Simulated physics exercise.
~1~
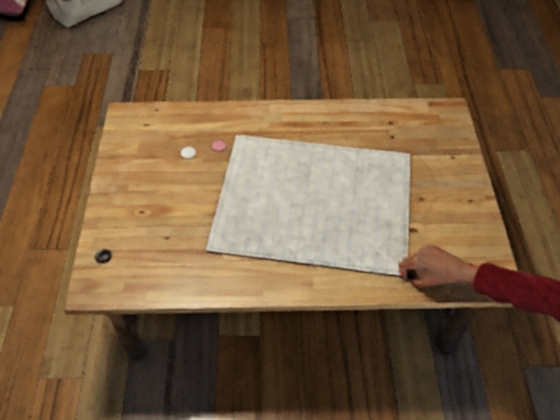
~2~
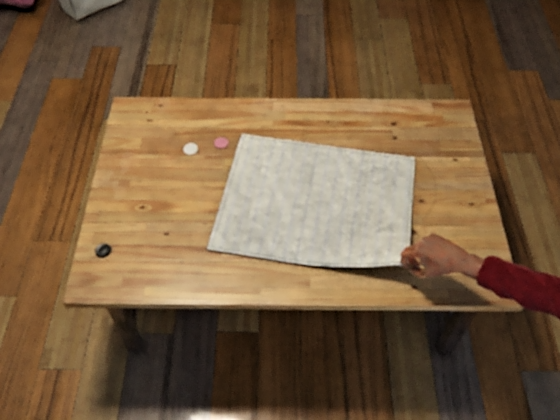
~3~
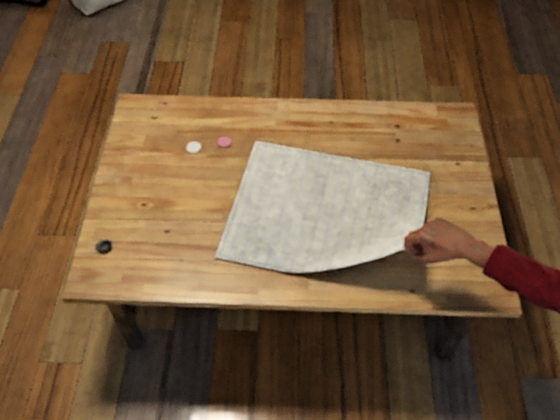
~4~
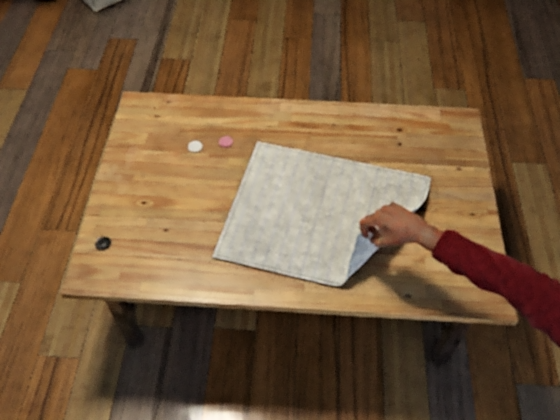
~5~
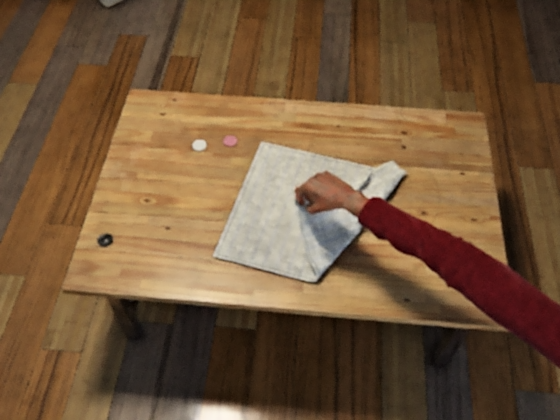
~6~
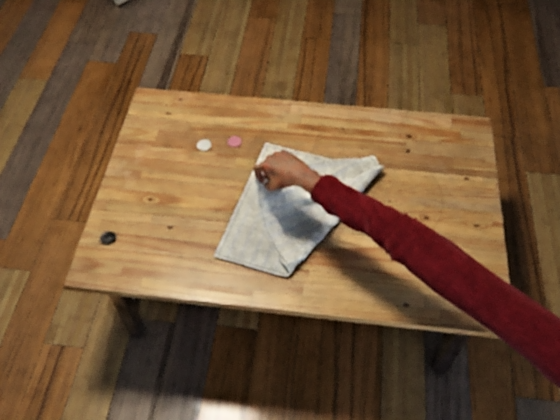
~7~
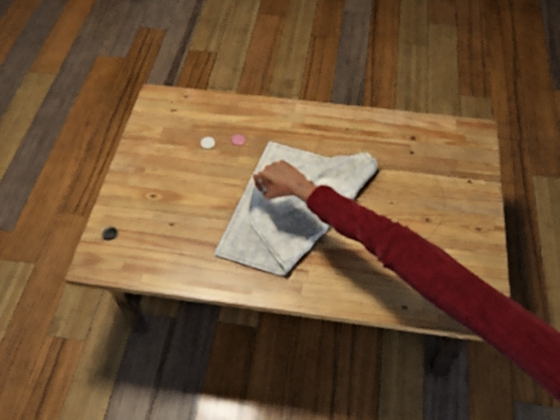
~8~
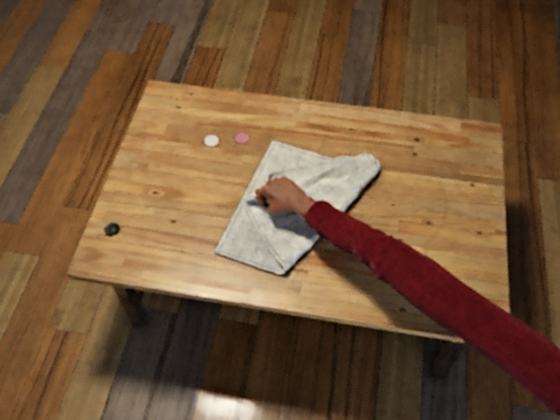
Hand in a red sleeve lifting a pale cloth's near right corner and folding it leftward, leaving buttons and black lid uncovered.
